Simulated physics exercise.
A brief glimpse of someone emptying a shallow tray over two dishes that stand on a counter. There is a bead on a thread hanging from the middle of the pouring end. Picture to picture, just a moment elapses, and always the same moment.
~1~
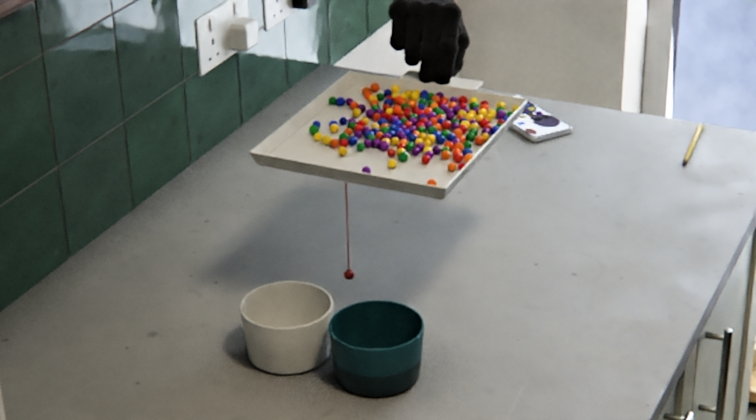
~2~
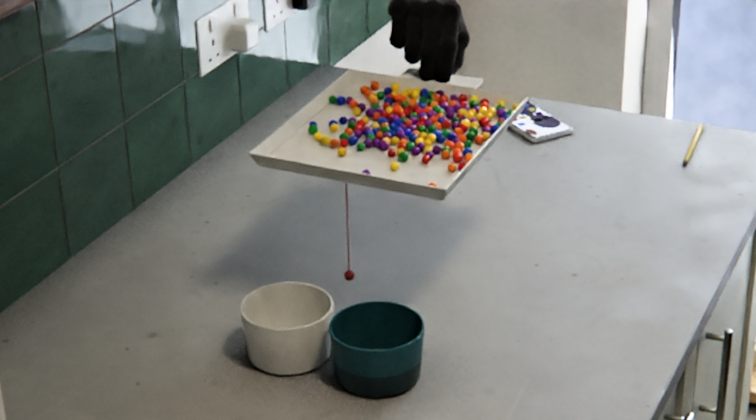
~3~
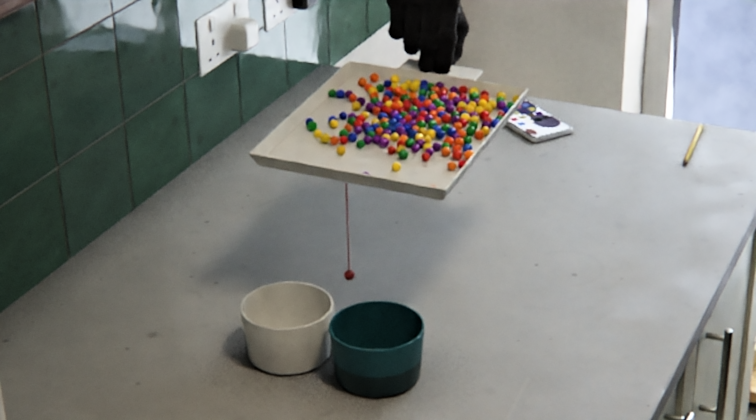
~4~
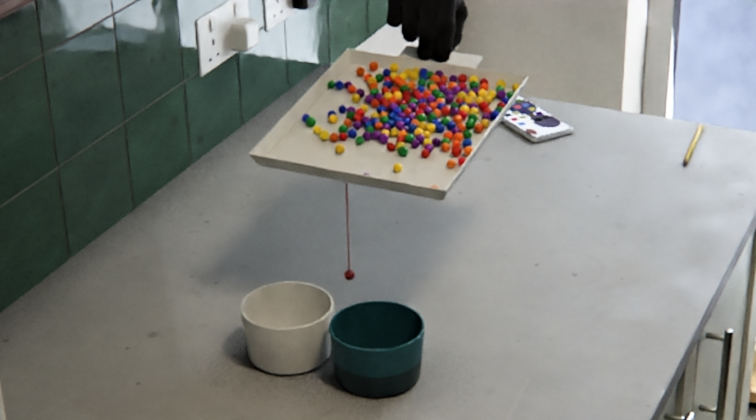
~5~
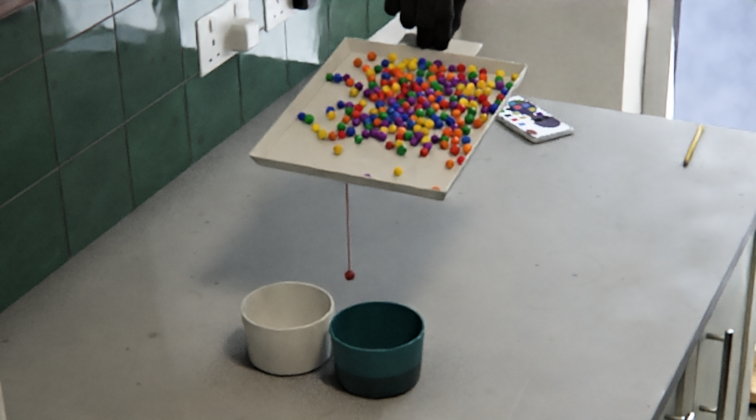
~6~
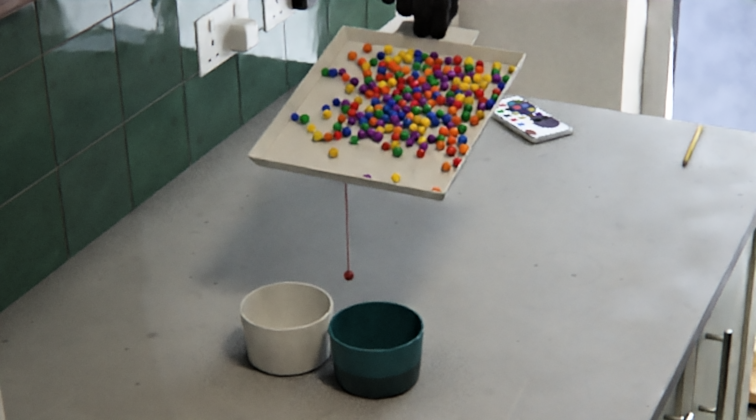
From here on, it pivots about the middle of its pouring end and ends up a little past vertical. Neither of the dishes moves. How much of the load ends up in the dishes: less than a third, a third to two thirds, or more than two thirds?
More than two thirds.
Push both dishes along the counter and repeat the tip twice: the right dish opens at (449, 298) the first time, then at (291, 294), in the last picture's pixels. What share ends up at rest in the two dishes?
It would be near 0 per cent first and near 40 per cent second.
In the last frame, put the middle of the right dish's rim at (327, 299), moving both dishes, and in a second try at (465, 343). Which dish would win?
First place: The right-hand one. Second place: The left-hand one.
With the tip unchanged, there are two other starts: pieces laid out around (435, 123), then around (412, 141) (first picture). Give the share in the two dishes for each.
Estimate: 80 % first, 80 % second.
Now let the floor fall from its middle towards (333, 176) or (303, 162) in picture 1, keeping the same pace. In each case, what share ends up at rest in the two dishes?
For the first aim it is 70 in a hundred, for the second 20 in a hundred.
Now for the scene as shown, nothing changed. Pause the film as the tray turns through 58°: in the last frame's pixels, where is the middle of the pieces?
In the last view, the load is centred near (354, 180).
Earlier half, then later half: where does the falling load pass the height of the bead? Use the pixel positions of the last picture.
Around (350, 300) and then (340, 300).
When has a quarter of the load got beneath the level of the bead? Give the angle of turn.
Somewhere near 55 degrees, I'd say.
Soon after the last picture, tray tipped steeply; about two thirds on the tray; a small part in the right dish; a small part in the left dish; a stray few outside both; a small part in the air.
A little later, tray tipped right over; about half in the right dish; about a third in the left dish; about a quarter outside both; a small part in the air.
Later still, tray tipped past a quarter turn; about half in the right dish; about a third in the left dish; about a quarter outside both.
By the end, tray tipped past a quarter turn; about half in the right dish; about a third in the left dish; about a quarter outside both.
